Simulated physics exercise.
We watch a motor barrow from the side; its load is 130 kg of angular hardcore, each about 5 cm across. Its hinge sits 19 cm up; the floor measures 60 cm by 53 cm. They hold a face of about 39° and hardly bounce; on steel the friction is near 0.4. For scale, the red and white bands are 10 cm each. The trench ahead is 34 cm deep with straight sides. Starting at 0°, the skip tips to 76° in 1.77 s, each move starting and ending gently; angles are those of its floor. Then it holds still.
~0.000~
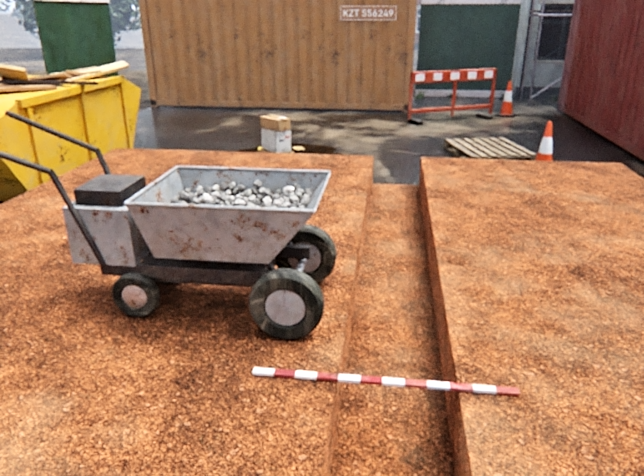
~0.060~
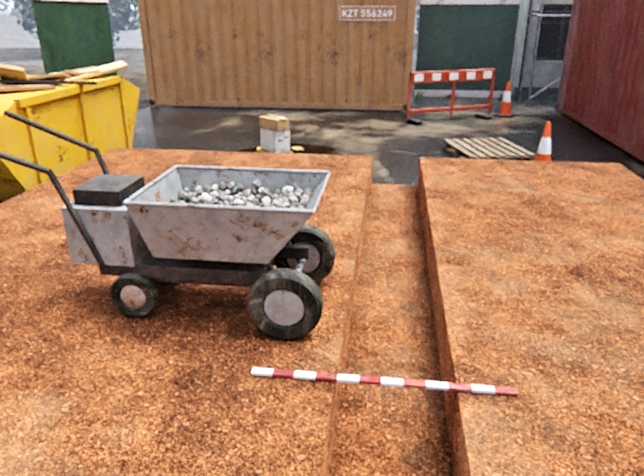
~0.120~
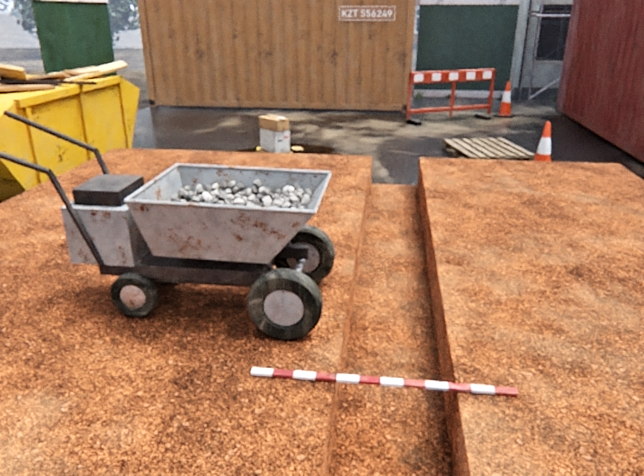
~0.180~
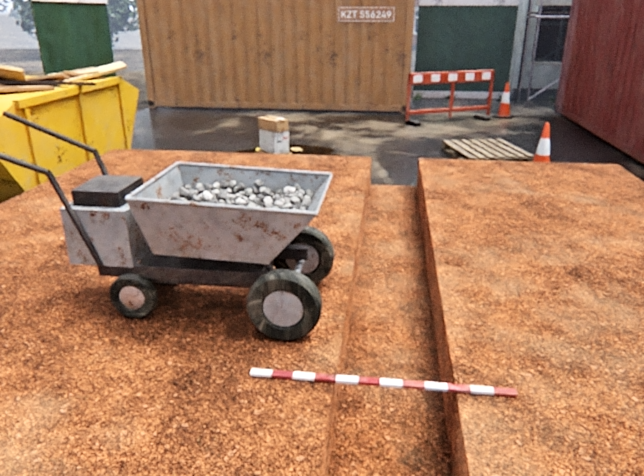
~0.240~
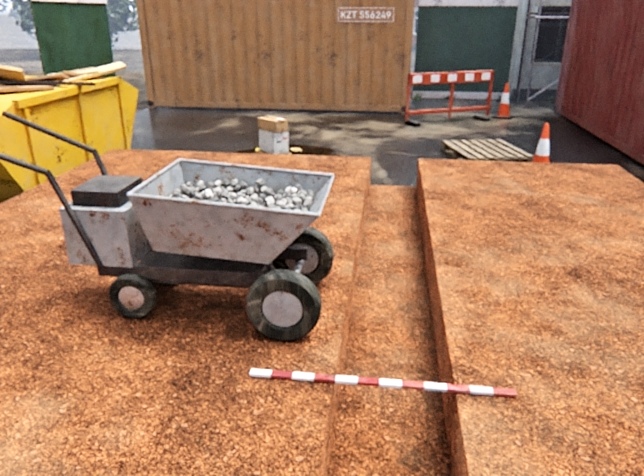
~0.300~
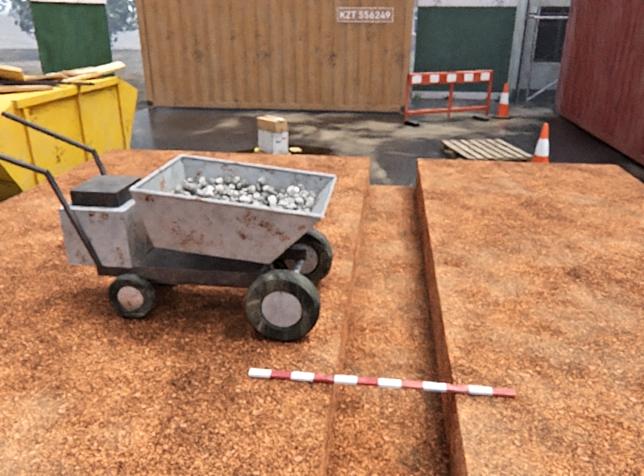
A motor barrow's grey skip of stones tilts slightly toward the trench on the right.
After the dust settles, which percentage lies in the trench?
Close to 94 in a hundred.
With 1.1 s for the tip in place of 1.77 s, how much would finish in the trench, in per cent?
Then about 90 per cent.
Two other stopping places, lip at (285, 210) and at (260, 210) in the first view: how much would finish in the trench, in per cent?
First some 100, then 100 per cent.
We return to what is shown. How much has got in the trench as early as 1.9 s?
Some 35 per cent.
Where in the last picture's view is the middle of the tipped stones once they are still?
Near (413, 356).
After 1.3 s the floor is at 64°; 100 % in the skip; the foremost stones are at (383, 269).
After 1.9 s the floor is at 76°; 61 % in the skip, 37 % in the trench, 2 % past the trench; the foremost stones are at (469, 312).
After 2.2 s the floor is at 76°; 27 % in the skip, 67 % in the trench, 6 % past the trench; the foremost stones are at (523, 315).
After 4.2 s the floor is at 76°; 0 % in the skip, 94 % in the trench, 6 % past the trench; the foremost stones are at (532, 317).
